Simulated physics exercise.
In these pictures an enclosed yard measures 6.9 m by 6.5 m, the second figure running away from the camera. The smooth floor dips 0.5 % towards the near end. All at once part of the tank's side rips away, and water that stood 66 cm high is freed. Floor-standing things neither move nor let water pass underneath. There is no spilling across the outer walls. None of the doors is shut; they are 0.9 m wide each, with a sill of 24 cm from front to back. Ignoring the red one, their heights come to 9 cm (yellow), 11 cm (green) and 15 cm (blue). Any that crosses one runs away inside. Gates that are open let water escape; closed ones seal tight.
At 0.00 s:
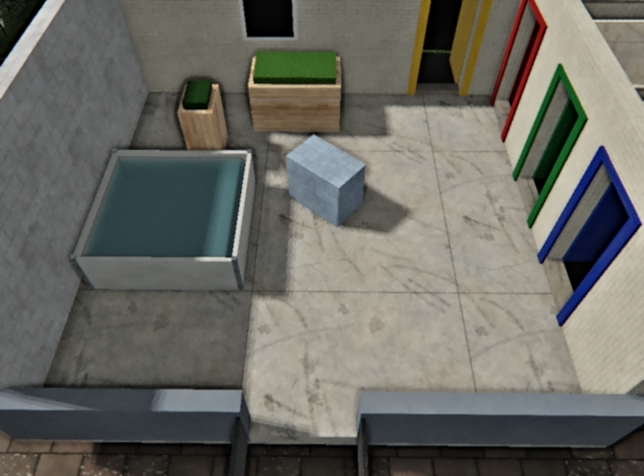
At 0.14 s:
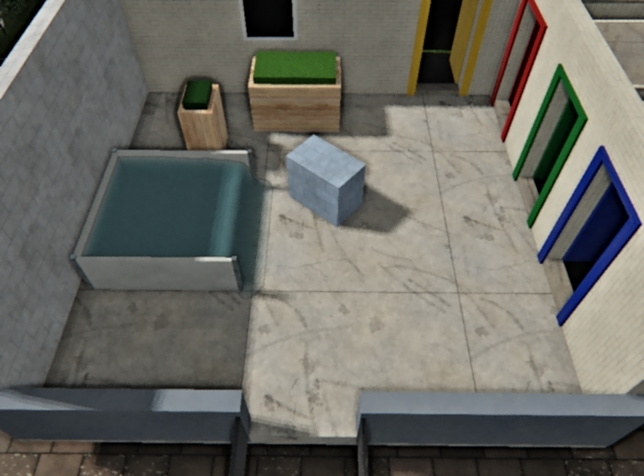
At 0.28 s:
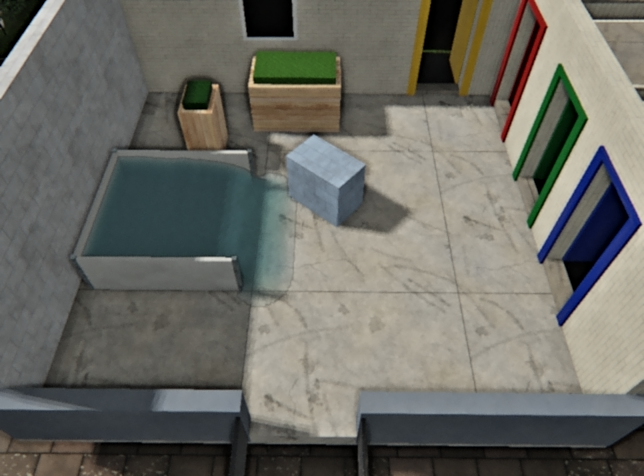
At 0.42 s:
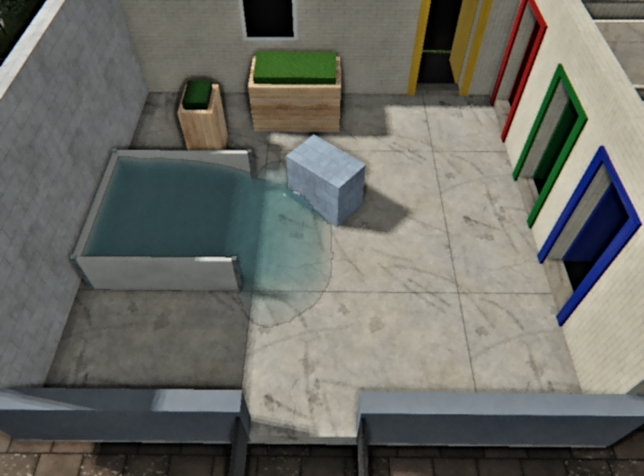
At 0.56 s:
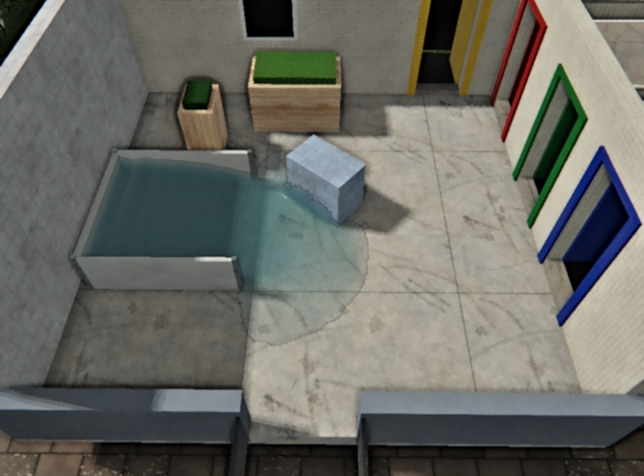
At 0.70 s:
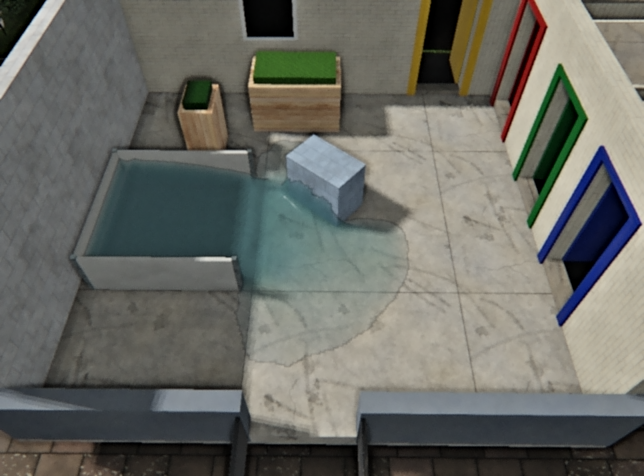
Water pouring from the open right side of a tank, spreading across a walled yard's pale floor and around a grey block.
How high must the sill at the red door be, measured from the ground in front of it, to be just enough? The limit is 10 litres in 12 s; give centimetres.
About 10.5 cm.
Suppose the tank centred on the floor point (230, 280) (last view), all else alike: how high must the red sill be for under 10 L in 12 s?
At least roughly 10.0 cm high.
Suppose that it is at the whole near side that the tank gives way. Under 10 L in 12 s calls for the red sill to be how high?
Near 6.5 cm.
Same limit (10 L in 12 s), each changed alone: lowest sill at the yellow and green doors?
About 10.5 cm at yellow and 9.0 cm at green.
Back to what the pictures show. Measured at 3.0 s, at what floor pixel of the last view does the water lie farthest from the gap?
Lab note: Front tip approx. (487, 95).
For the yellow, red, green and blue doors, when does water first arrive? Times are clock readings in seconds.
Yellow = 2.2 s, red = 2.8 s, green = 1.6 s, blue = 1.4 s.
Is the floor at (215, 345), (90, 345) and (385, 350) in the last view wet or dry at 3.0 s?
In order: Untouched, untouched, soaked.
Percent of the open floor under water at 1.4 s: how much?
Approximately 35 %.
After 1.4 s water covers 35 % of the floor, deepest (42 cm) near (294, 207); it has not reached the red door.
After 3.0 s water covers 65 % of the floor, deepest (40 cm) near (529, 418); 7 cm at the red door, 0 litres in over its 18 cm sill.
After 12.0 s water covers 95 % of the floor, deepest (12 cm) near (97, 240); 7 cm at the red door, 0 litres in over its 18 cm sill.
At the red door as built, the water arrived by 2.9 s and peaked near 15 cm at 3.8 s.
With a sill of 9 cm, 24 litres would have come in within the 12 s; with 12 cm, 5 litres. So under 10 litres takes about 10.5 cm.
